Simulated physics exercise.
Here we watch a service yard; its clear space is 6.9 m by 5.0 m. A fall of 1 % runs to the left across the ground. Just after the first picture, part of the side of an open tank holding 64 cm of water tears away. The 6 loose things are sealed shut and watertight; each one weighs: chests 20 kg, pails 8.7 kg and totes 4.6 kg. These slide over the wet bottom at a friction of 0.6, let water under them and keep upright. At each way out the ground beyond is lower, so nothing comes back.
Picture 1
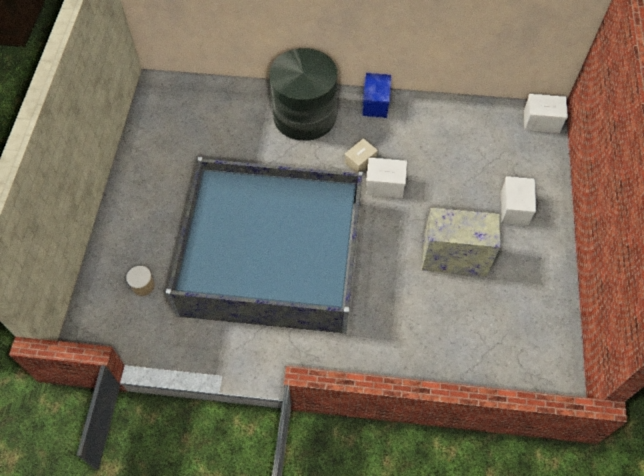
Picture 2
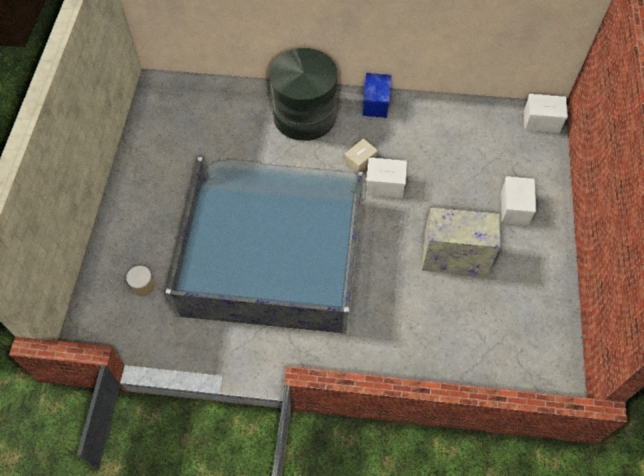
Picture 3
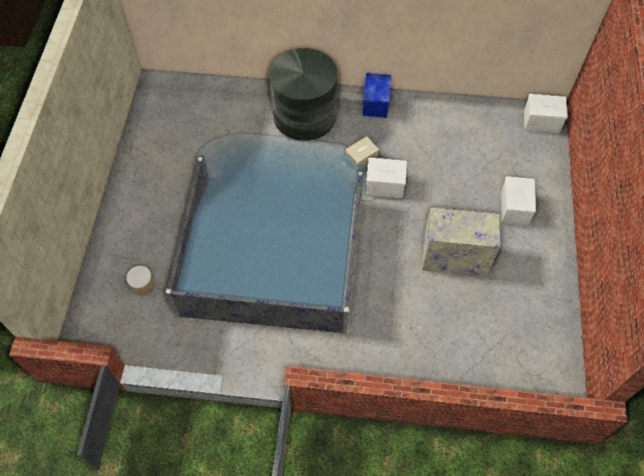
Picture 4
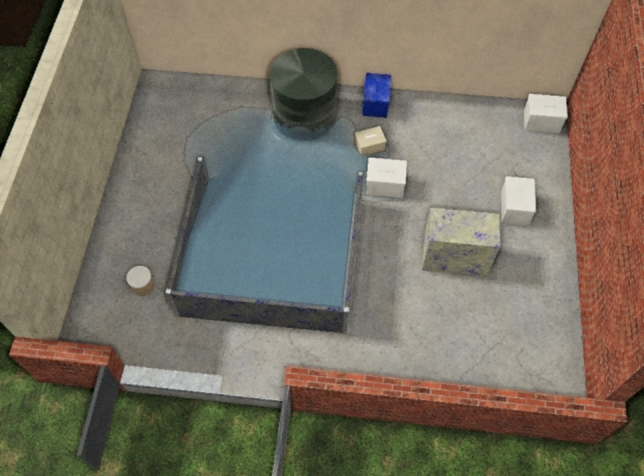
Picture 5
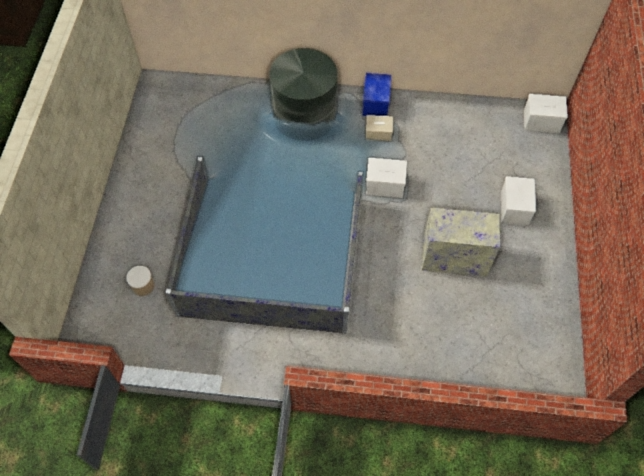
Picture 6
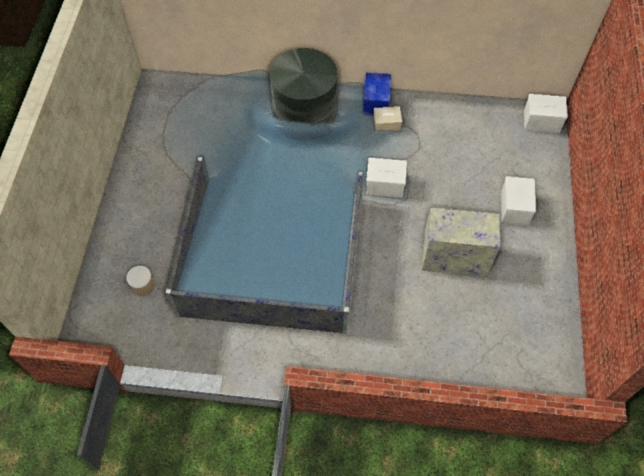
To begin with, an open tank stands full of water in a walled yard scattered with boxes. Its far side gives way and water spreads toward the back wall, fanning out around a dark green drum, while a small tan box slides back and right, up to a blue box.
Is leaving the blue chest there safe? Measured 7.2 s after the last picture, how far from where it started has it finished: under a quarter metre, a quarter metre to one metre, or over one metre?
Over one metre.
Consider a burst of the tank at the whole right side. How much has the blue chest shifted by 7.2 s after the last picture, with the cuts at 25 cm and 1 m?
Had it gone that way, the blue chest would drift slightly.
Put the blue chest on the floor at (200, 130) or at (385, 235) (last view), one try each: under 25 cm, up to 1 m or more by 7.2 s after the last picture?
Order of tries: It is flushed away; it keeps its spot.
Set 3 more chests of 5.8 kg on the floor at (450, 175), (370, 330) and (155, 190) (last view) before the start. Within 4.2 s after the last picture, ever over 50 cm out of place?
Order as asked - farther, not as far, farther.
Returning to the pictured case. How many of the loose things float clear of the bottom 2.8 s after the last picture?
The number is 2.
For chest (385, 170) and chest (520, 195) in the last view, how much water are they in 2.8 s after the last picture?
Depth approx. 3 cm / 7 cm.
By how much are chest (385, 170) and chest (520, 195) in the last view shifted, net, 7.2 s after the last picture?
Lab note - net shifts in order: 20 cm; 200 cm.
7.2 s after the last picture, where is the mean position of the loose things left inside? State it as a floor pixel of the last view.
I'd say about (478, 277) in the last view.
Then, 0.9 s after the last picture the blue chest is near (430, 85), 0.8 m from its start, afloat; 0 of 6 are out; 1 afloat.
Then, 2.8 s after the last picture the blue chest is near (506, 135), 2.1 m from its start, aground; 0 of 6 are out; 2 afloat.
Then, 4.8 s after the last picture the blue chest is near (474, 205), 2.5 m from its start, afloat; 1 of 6 are out; 3 afloat.
Then, 7.2 s after the last picture the blue chest is near (431, 204), 2.2 m from its start, aground; 1 of 6 are out; 1 afloat.
